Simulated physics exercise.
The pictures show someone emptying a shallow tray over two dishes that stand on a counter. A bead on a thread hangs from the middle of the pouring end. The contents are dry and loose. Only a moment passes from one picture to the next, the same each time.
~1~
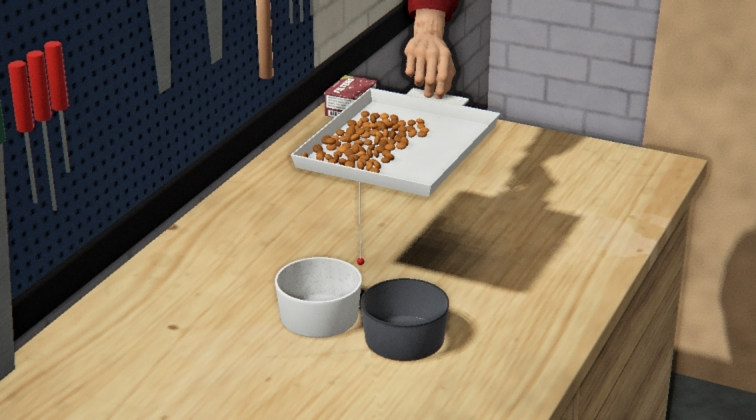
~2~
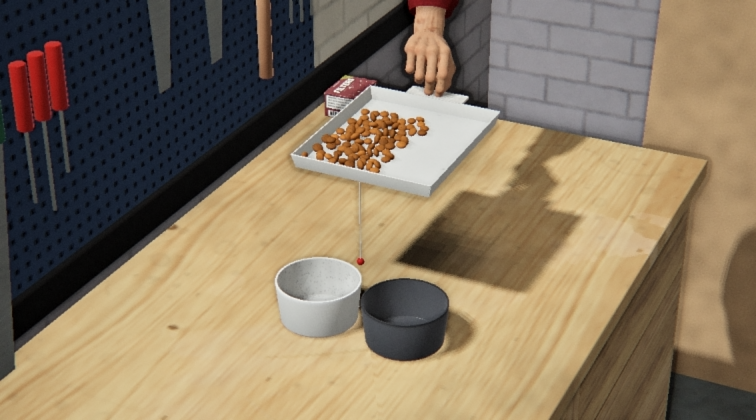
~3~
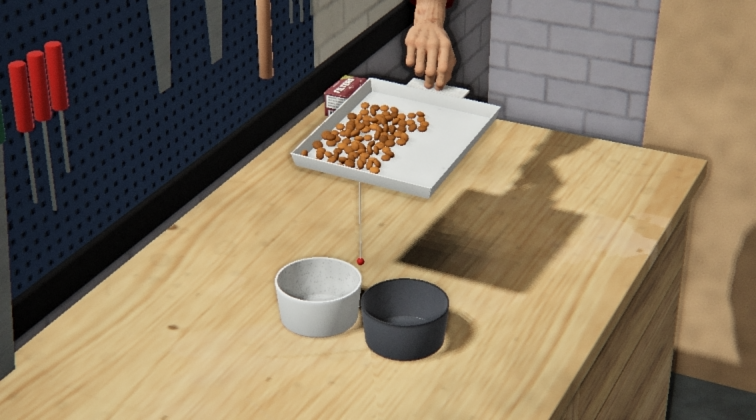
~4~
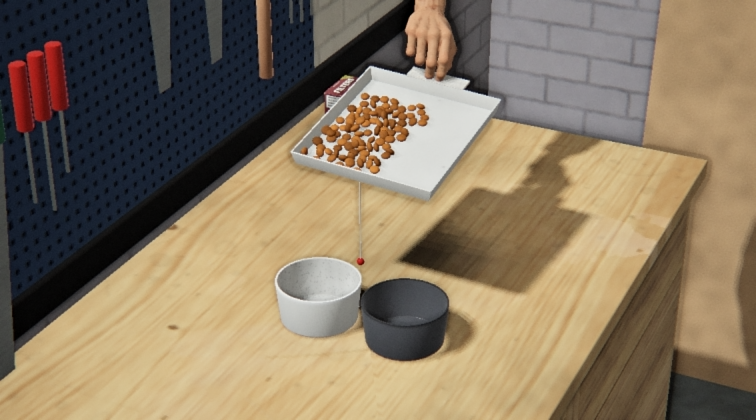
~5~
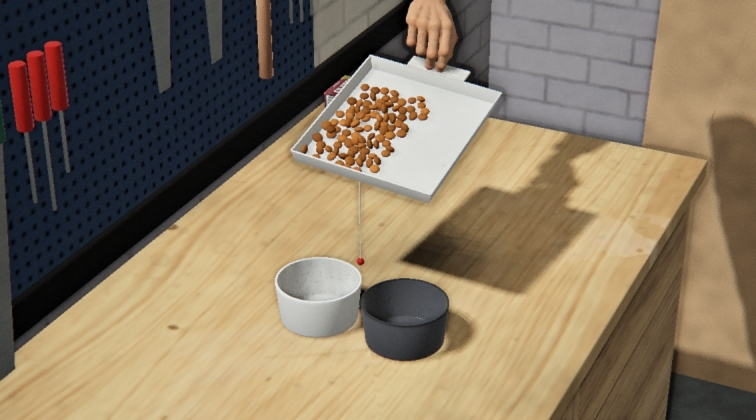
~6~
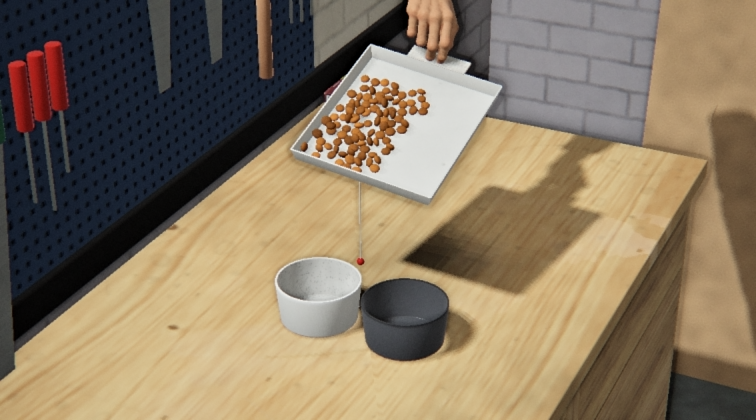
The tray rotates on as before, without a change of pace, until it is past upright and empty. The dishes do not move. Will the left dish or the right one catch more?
More goes to the right-hand dish.
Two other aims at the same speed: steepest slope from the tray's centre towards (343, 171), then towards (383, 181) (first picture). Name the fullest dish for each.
In turn: Left; the right one.
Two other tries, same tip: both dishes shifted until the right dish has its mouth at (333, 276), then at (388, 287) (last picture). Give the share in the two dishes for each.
The first gives 10 %, the second 70 %.
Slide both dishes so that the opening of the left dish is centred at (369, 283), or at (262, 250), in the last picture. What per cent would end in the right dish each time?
Roughly 20 per cent, and 0 per cent.
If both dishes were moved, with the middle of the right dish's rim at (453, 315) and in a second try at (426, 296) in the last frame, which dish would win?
At the first place the left one, at the second the right one.
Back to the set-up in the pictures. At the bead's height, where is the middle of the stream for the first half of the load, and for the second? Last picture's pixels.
Around (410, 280) and then (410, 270).
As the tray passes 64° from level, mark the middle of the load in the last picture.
Roughly at (393, 179).
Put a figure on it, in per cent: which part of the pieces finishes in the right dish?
About 80 per cent.
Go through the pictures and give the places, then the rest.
Corners of the pouring end at (296, 154) and (429, 183), level; middle of the load at (368, 142), bits of cat kibble; left dish at (299, 316); right dish at (386, 339); bead on its thread at (361, 261), in the first frame.
Corners of the pouring end at (296, 154) and (429, 184), level; middle of the load at (368, 141), in the second frame.
Corners of the pouring end at (296, 153) and (429, 186), tipped barely, lowest at the right corner; middle of the load at (368, 138), in the third frame.
Corners of the pouring end at (296, 151) and (429, 189), tipped a little, lowest at the right corner; middle of the load at (368, 133), in the fourth frame.
Corners of the pouring end at (296, 149) and (429, 192), tipped a little, lowest at the right corner; middle of the load at (368, 128), in the fifth frame.
Corners of the pouring end at (295, 148) and (429, 194), tipped clearly, lowest at the right corner; middle of the load at (368, 124); left dish at (299, 316); right dish at (386, 339), in the sixth frame.
Soon after the last picture, tray tipped steeply; nearly all on the tray; a small part in the air.
A little later, tray tipped past a quarter turn; about a quarter on the tray; about half in the right dish; a stray few in the left dish; a stray few outside both; about a quarter in the air.
Later still, tray tipped past a quarter turn; most in the right dish; a stray few in the left dish; about a quarter outside both.
At rest, tray tipped past a quarter turn; most in the right dish; a stray few in the left dish; about a quarter outside both.
